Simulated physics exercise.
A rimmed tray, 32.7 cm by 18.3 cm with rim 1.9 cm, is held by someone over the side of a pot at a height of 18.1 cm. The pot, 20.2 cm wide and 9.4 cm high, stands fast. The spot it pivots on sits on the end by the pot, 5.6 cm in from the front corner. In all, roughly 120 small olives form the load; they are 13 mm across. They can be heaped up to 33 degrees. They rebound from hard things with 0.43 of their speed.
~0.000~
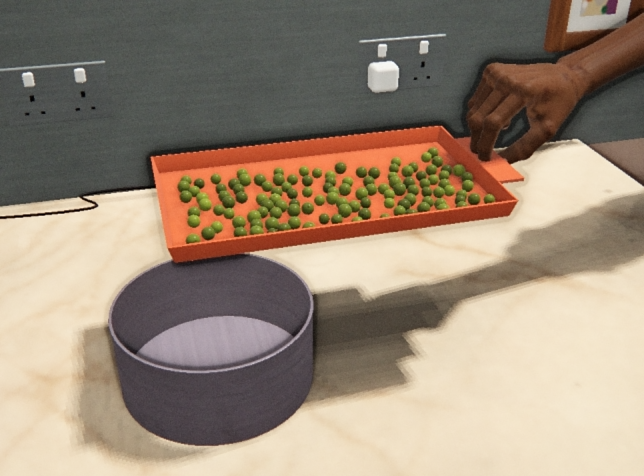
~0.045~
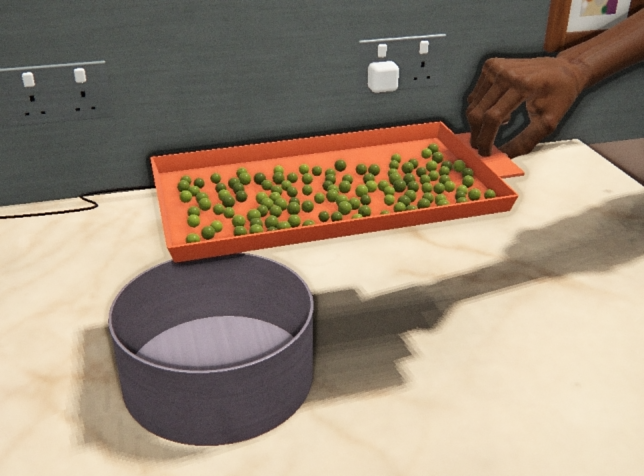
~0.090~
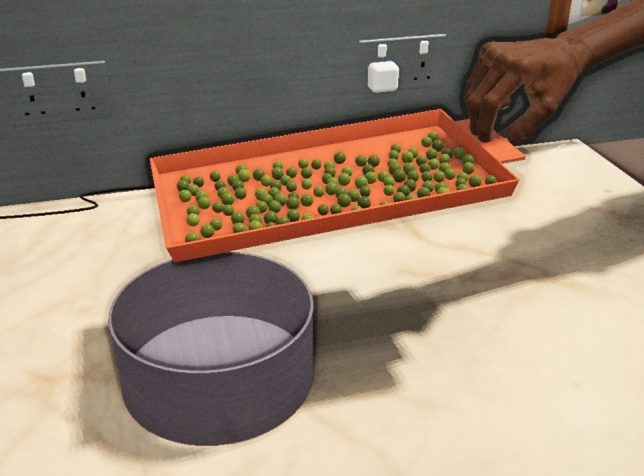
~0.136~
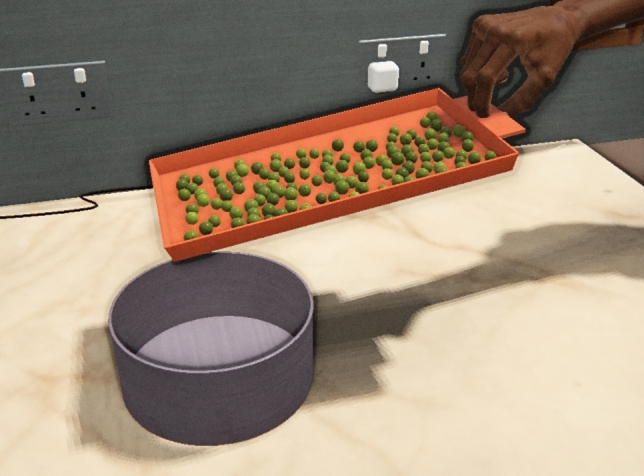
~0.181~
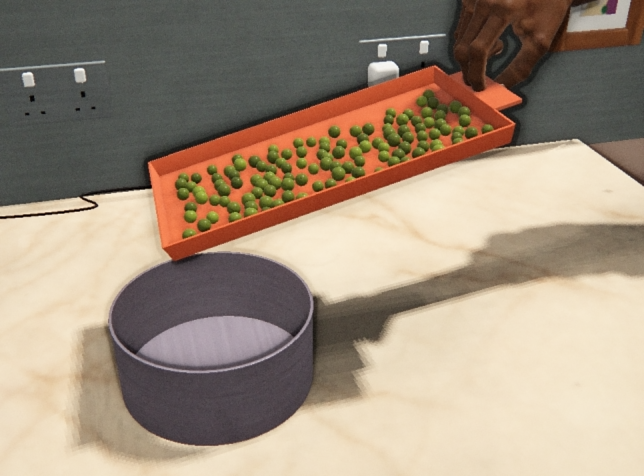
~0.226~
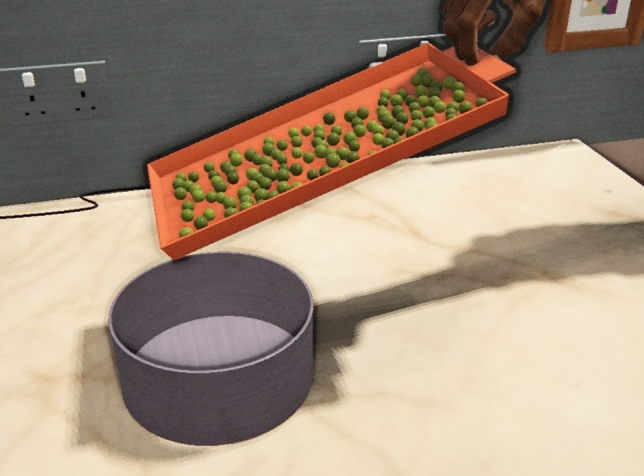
A pale marbled countertop against a grey wall with white sockets is seen from slightly above by a still camera. A dark grey round pot stands at the left, and above its rim a hand at the right holds an orange rimmed tray scattered with small green olives. The hand raises the tray's right end, slowly then faster, while its left end stays low near the pot.
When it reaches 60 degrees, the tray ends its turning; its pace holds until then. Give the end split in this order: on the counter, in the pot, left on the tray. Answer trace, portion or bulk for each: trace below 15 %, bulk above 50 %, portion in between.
Counter: Portion. Pot: Trace. Left on the tray: Bulk.
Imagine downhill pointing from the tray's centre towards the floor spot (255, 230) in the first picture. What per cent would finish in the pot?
Estimate: Some 25 per cent.
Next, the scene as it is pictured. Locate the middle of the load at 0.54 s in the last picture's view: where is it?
Approx. (192, 159).
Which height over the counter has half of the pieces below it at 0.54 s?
Around 24 cm up.
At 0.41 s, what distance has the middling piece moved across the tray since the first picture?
About 3 cm.
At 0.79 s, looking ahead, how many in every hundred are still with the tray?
It comes to near 70 per cent.
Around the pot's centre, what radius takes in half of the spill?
I'd say around 22 centimetres.
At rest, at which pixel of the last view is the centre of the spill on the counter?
The spill's middle ends up near (63, 331).
After 0.41 s, tilt 40 degrees; the tray holds 100 %, the pot 0 %.
After 0.54 s, tilt 55 degrees; the tray holds 100 %, the pot 0 %.
Then, at 0.79 s, tilt 60 degrees; the tray holds 70 %, the pot 0 %.
At rest (1.8 s), counter 40 %, pot 5 %, tray 60 %.
